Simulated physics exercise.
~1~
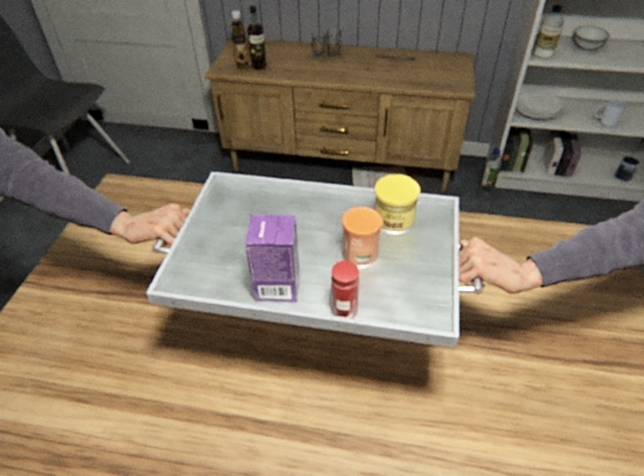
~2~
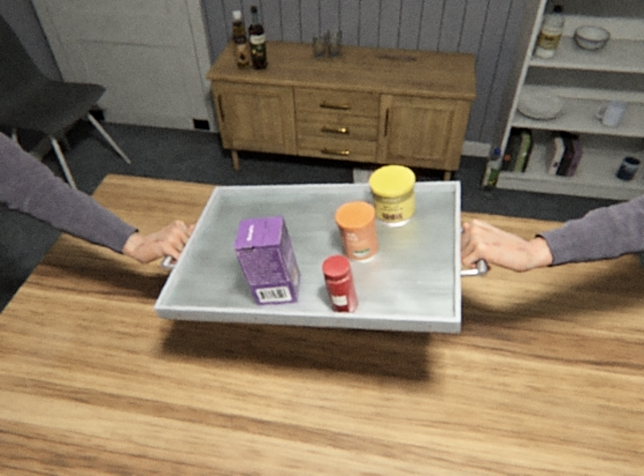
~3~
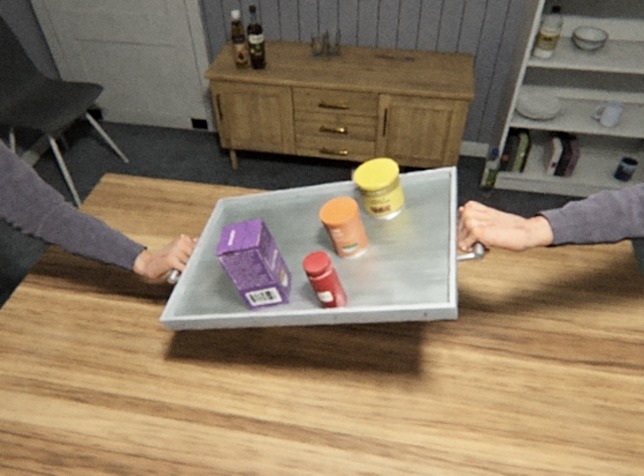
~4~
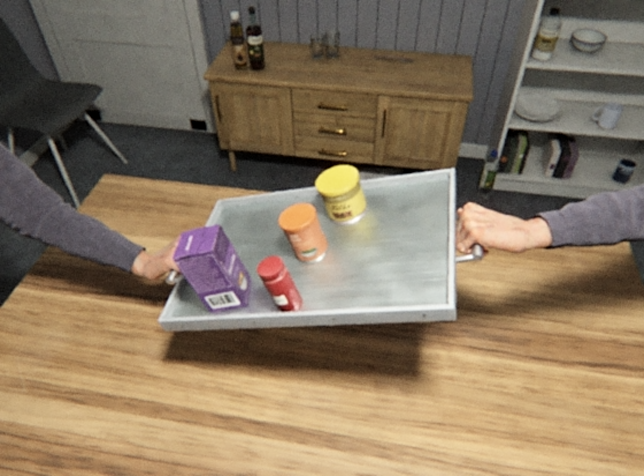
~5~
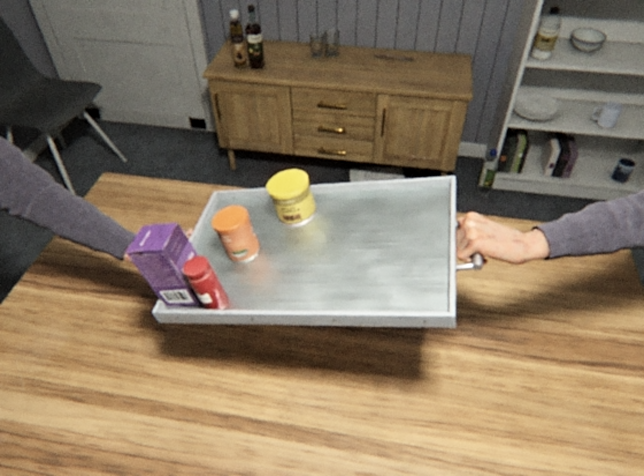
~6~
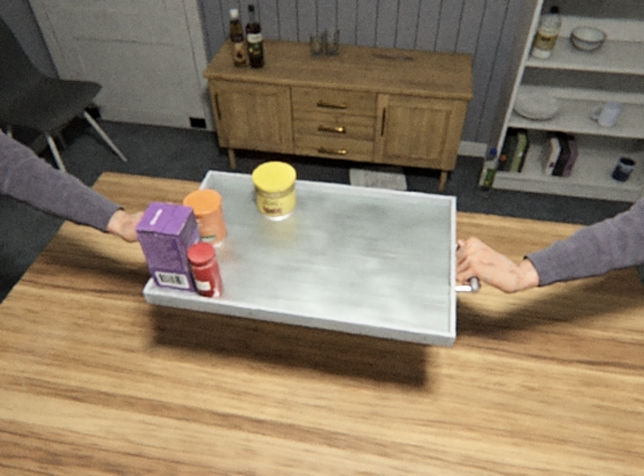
The clip opens on two hands holding a grey rimmed tray above a wooden table, with a purple carton, an orange tin, a red shaker and a yellow tin standing on it. The hands tip the tray down towards the left, and the four items lean with it. They begin to slide left across the surface, gathering near the left side while the tray stays tilted. The hands then bring the tray back to level. At the end all four items stand upright, clustered towards the left end, leaving the rest of the tray empty.
